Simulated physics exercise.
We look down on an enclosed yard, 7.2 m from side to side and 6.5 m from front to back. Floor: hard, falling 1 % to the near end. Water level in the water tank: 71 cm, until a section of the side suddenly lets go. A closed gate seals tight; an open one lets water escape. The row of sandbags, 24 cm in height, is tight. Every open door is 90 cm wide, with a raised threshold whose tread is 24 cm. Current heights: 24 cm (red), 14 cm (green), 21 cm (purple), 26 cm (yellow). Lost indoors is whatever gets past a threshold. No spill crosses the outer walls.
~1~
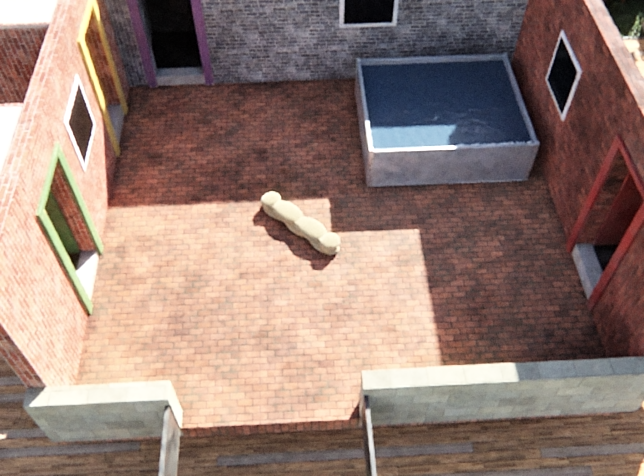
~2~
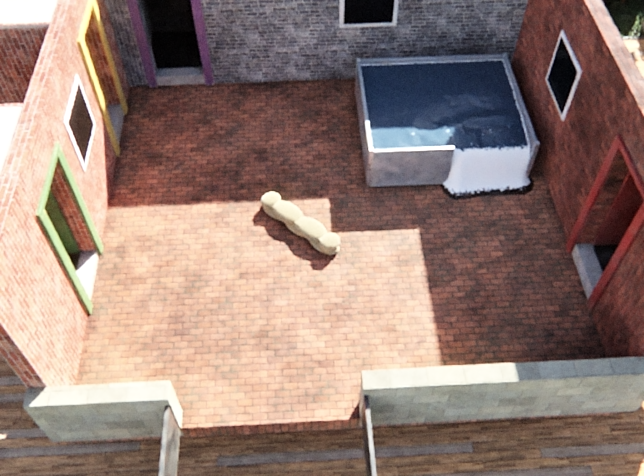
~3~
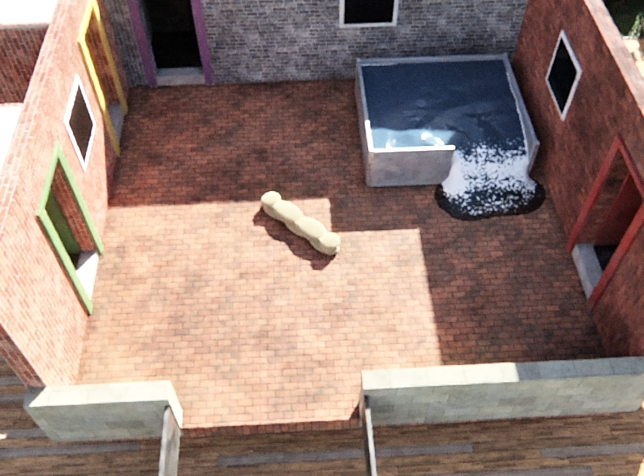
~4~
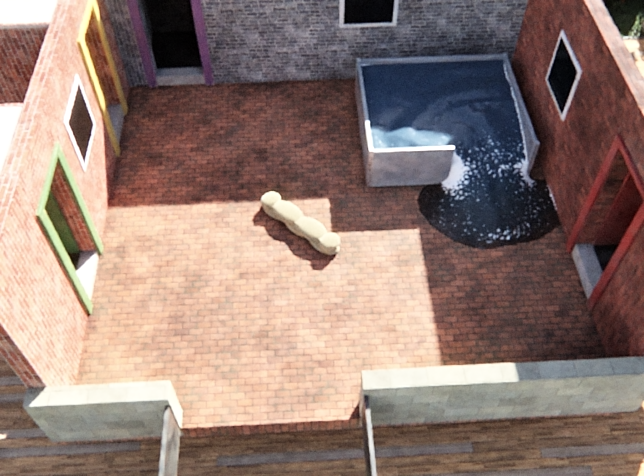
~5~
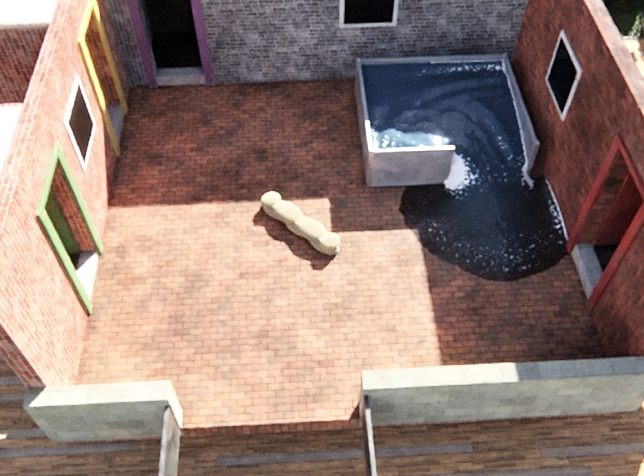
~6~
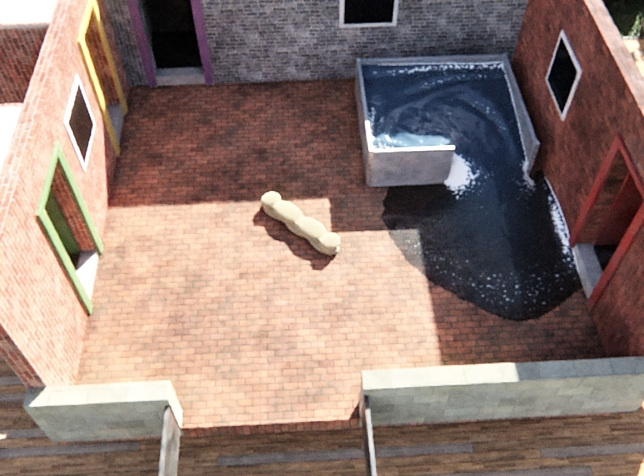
To begin with, a raised water tank sits full and still in the far right corner of a brick-walled yard. The right part of its front wall gives way and white water pours through the gap, then a dark pool spreads across the paving toward the viewer, passing the red door on the right.
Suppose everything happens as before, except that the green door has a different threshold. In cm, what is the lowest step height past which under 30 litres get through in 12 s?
Close to 13 cm is just enough.
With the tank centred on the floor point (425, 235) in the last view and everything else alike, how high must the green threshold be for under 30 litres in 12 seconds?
A minimum of about 11.0 cm.
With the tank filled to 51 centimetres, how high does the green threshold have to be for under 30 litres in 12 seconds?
8.0 cm.
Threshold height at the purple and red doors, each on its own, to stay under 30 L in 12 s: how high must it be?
About 8.5 cm at purple and about 18 cm at red.
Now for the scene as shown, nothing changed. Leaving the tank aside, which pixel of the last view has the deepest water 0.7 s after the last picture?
(606, 388).
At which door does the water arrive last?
Last in order comes the purple door.
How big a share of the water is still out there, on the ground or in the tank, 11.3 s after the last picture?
Around 84 percent is still there.
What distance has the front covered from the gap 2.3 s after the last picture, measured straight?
Front distance: Approx. 6.0 m.
Then, 0.7 s after the last picture water covers 25 % of the floor, deepest (50 cm) near (606, 388); it has not reached the green door.
Then, 2.3 s after the last picture water covers 30 % of the floor, deepest (42 cm) near (579, 389); it has not reached the green door.
Then, 11.3 s after the last picture water covers 95 % of the floor, deepest (12 cm) near (85, 415); 10 cm at the green door, 18 litres in over its 14 cm threshold.
At the green door as built, the water peaked near 20 cm, 3.7 s after the last picture.
With a threshold of 10.5 cm, 72 litres would have come in within the 12 s; with 14 cm, 18 litres. So under 30 litres takes about 13 cm.
